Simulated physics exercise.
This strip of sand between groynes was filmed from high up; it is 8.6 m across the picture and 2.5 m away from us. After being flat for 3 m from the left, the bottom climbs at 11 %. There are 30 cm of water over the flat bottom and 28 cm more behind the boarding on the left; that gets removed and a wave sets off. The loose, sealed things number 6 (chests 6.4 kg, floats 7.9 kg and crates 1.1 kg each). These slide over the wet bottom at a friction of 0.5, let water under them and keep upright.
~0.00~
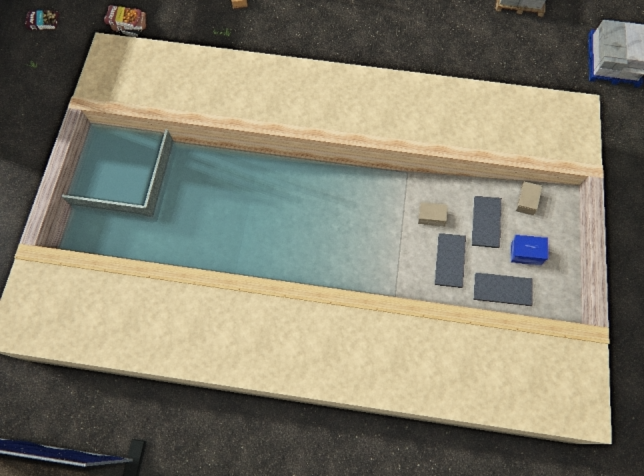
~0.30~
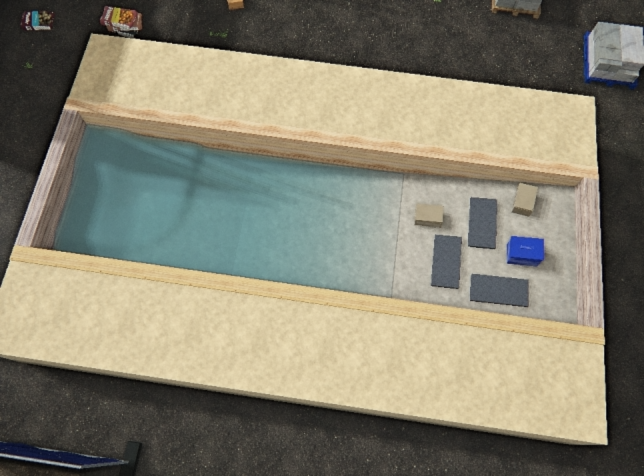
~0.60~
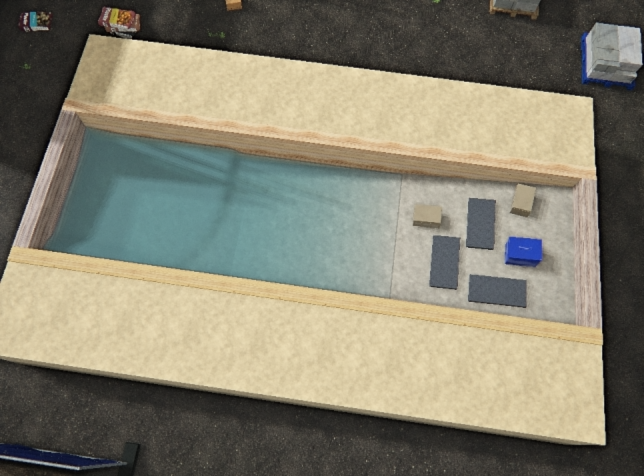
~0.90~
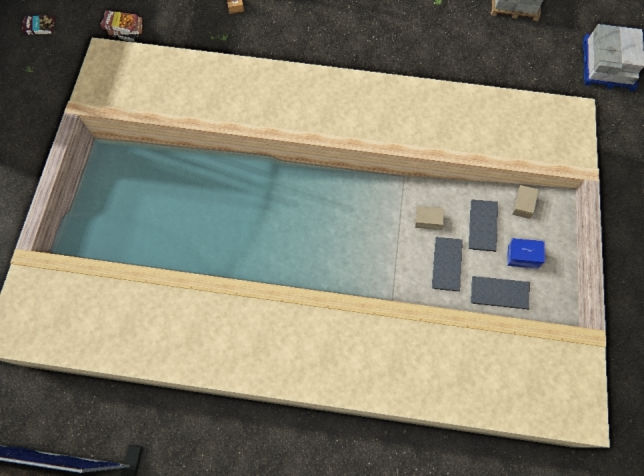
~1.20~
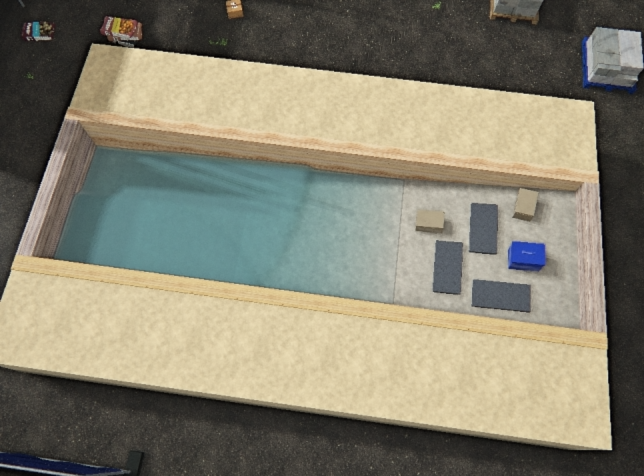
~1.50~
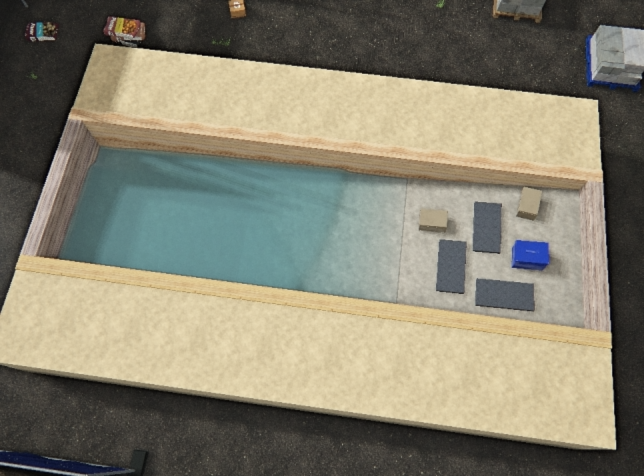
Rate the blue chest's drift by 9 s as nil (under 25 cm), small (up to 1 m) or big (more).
Nil.
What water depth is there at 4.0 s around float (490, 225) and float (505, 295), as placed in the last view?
Close to 3 and 3 centimetres.
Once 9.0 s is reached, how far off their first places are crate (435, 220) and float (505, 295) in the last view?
Respectively 200 and 150 cm.
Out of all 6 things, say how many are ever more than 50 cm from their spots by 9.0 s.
Result: 4.
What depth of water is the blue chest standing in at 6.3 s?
Close to 0 centimetres.
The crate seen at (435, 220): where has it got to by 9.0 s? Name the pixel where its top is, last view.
The top is close to pixel (308, 212).
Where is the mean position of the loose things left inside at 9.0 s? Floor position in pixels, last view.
(396, 246).
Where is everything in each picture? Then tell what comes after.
In the first picture, the blue chest at (534, 247), on the bottom; 14.0 m2 under water; 0 of 6 have shifted.
In the second picture, the blue chest at (530, 248), on the bottom; 14.0 m2 under water; 0 of 6 have shifted.
In the third picture, the blue chest at (528, 249), on the bottom; water covers 14.0 m2; 0 of 6 have shifted.
In the fourth picture, the blue chest at (531, 250) rests on the ground; water covers 14.0 m2; 0 of 6 have shifted.
In the fifth picture, the blue chest at (531, 253) rests on the ground; 14.0 m2 under water; 0 of 6 have shifted.
In the sixth picture, the blue chest at (535, 252) rests on the ground; 14.0 m2 under water; 0 of 6 have shifted.
After 2.1 s the blue chest is near (535, 252), 0.0 m from its start, aground; 0 afloat.
After 4.0 s the blue chest is near (535, 252), 0.0 m from its start, aground; 2 afloat.
After 6.3 s the blue chest is near (535, 252), 0.0 m from its start, aground; 3 afloat.
After 9.0 s the blue chest is near (535, 252), 0.0 m from its start, aground; 3 afloat.
